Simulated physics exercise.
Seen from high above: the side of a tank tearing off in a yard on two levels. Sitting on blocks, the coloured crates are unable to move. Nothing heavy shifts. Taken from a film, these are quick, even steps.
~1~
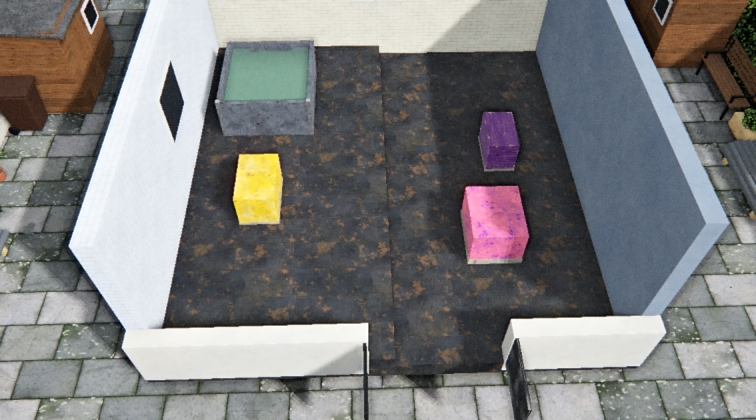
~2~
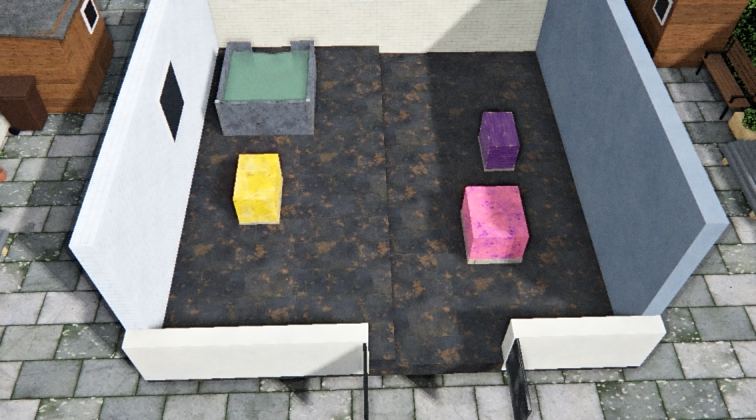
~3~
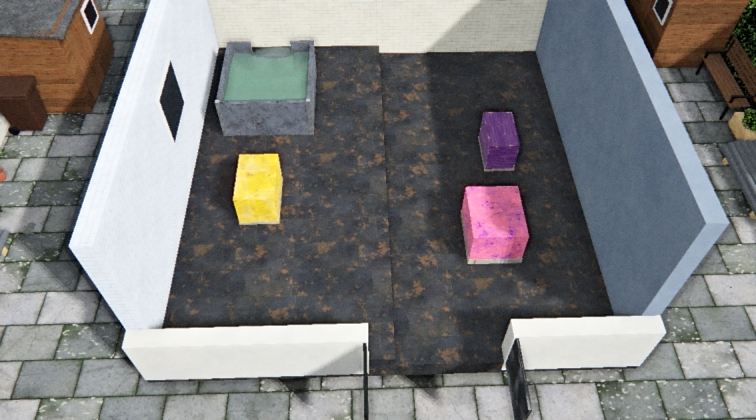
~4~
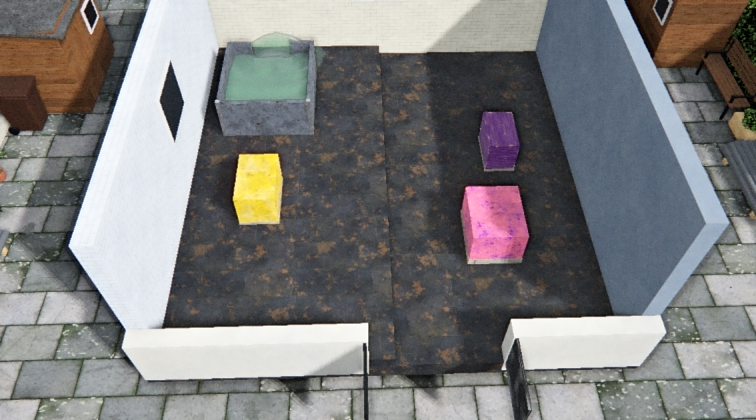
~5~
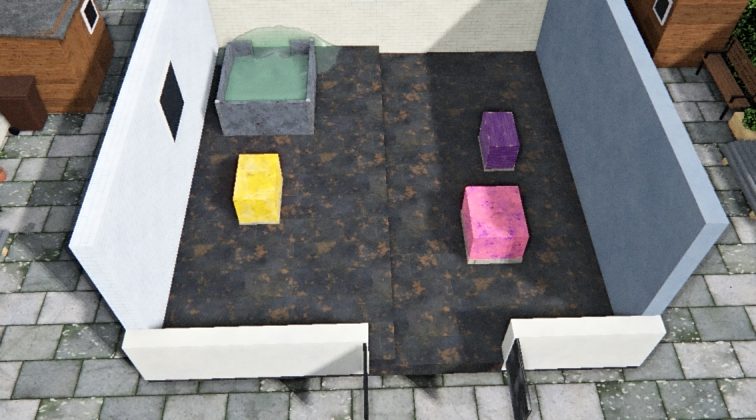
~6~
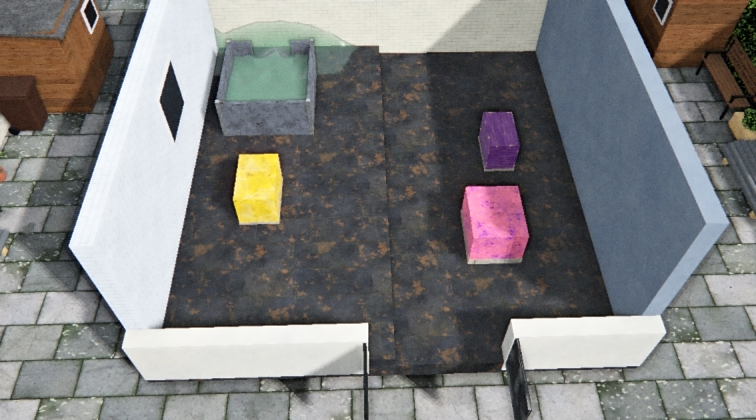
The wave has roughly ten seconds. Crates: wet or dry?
In order: The yellow crate ends up wet; the pink crate ends up dry; the purple crate ends up wet.
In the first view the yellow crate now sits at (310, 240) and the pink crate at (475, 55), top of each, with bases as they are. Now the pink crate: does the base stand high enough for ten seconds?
The pink crate simply gets reached.
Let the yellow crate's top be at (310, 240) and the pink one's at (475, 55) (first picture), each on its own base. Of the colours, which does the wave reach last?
The last one is the one in yellow.
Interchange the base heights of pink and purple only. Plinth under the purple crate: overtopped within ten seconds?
Well, the purple crate stays untouched then.
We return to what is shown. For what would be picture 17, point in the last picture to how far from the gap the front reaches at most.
By then the tip should be at about (515, 56).
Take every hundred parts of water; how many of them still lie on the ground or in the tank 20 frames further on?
Roughly 100 %.
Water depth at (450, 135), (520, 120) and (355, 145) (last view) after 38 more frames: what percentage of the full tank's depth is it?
Roughly 2, 12 and 2 per cent, in turn.
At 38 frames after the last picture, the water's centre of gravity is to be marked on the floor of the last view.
It is near (346, 139).
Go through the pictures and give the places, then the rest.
The first frame shows still water in the open tank at (267, 74).
In the second frame, water pours out on the open tank's far side and has run to a hidden place.
In the third frame, the front is at a hidden place, out from the gap on the open tank's far side.
In the fourth frame, the front is at (316, 47), out from the gap on the open tank's far side.
In the fifth frame, water pours out on the open tank's far side and has run to (338, 47).
In the sixth frame, the front is at (356, 47), out from the gap on the open tank's far side.
A moment on, water covers 10 % of the floor; the yellow crate not reached, the pink crate not reached, the purple crate not reached.
Next, water covers 30 % of the floor; the yellow crate not reached, the pink crate not reached, the purple crate not reached.
Then, water covers 45 % of the floor; the yellow crate water round its plinth, the pink crate not reached, the purple crate water round its plinth.
Later, water covers 65 % of the floor; the yellow crate water round its plinth, the pink crate water round its plinth, the purple crate water round its plinth.
In the end, water covers 80 % of the floor; the yellow crate was topped, the pink crate stayed above the water, the purple crate was topped.
